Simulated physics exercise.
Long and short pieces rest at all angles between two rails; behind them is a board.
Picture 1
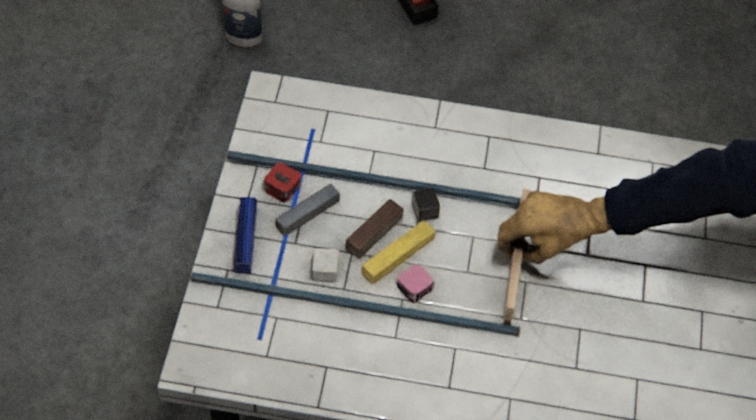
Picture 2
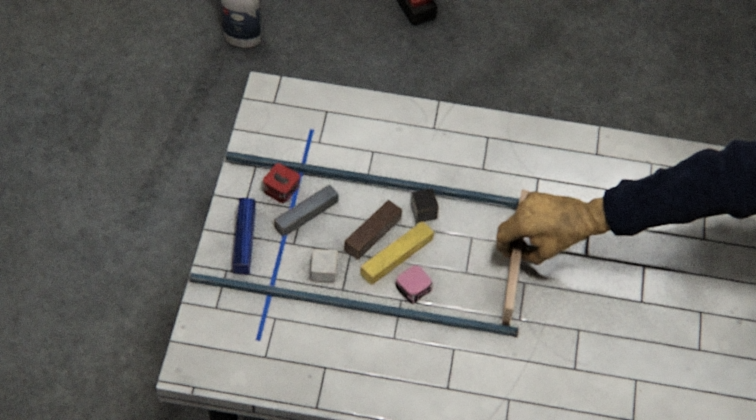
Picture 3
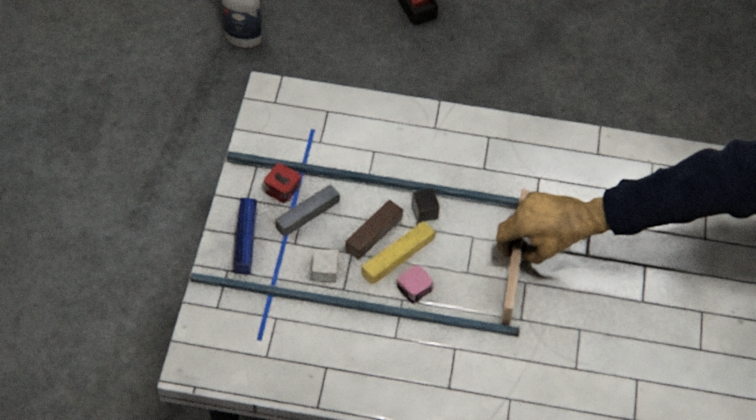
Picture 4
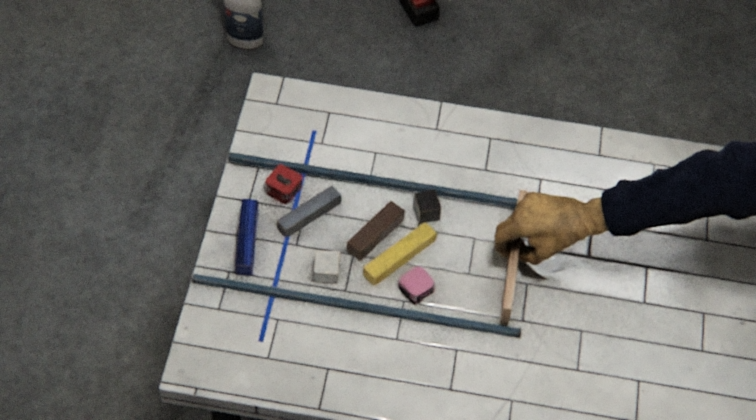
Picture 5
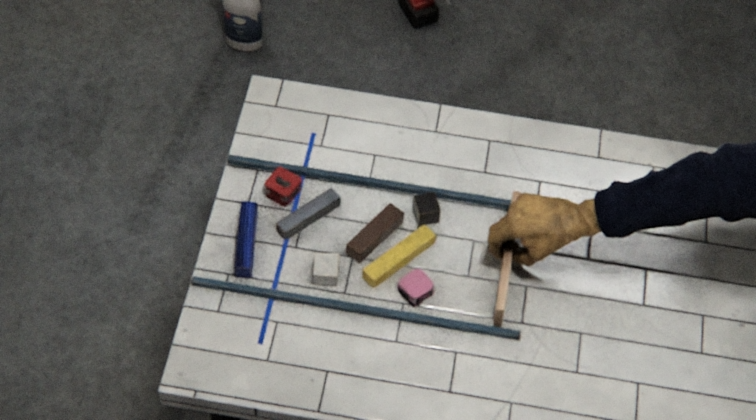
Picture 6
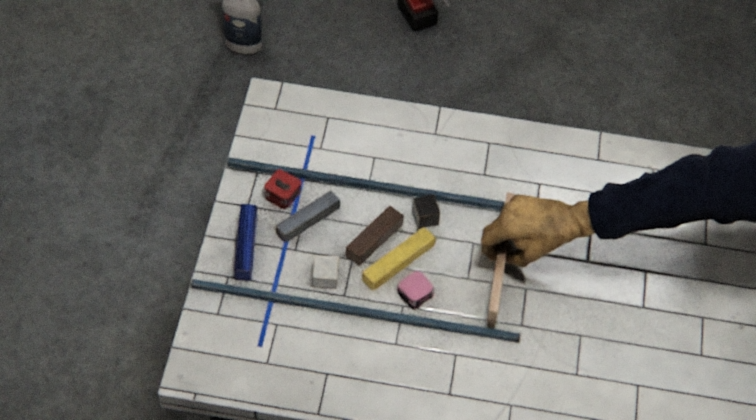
A gloved hand sliding a wooden board slightly left between two rails, toward scattered coloured blocks that stay still on a tiled surface.
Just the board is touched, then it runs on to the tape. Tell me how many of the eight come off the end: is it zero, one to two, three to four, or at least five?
The push clears none off the end, I'd bet.
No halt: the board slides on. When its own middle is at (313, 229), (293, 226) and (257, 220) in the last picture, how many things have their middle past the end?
Place by place, 0, 0 and 3.
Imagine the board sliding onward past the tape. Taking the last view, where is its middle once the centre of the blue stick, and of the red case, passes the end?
The middle is at (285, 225) when it's the blue stick, and at (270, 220) when it's the red case.
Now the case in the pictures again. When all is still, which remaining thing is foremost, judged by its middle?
Blue stick.
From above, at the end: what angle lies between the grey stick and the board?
Angle: Roughly 25 degrees.
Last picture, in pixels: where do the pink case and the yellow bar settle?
Taking them in turn, first comes (261, 270), then (262, 238).
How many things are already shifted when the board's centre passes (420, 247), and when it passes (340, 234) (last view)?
At that stage 3; at the next, 6.
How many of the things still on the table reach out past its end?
The total here is 1.
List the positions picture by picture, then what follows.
In the first picture, blue stick (246, 235); red case (283, 183); grey stick (308, 210); board (517, 256); tape (288, 229).
In the second picture, red case (282, 184); black block (425, 206).
In the third picture, grey stick (308, 210); board (515, 257).
In the fourth picture, blue stick (247, 237); white block (327, 267).
In the fifth picture, red case (284, 187); pink case (416, 288).
In the sixth picture, blue stick (246, 242); red case (283, 190); grey stick (308, 216); board (501, 260); tape (288, 235).
Soon after, none off yet; blue stick at rest near (246, 242); red case at rest near (283, 190); grey stick at rest near (308, 216).
Then, none off yet; blue stick moved a little near (236, 240); red case moved a little near (271, 184); grey stick moved a little near (281, 204).
At rest, the number that fall off is zero.
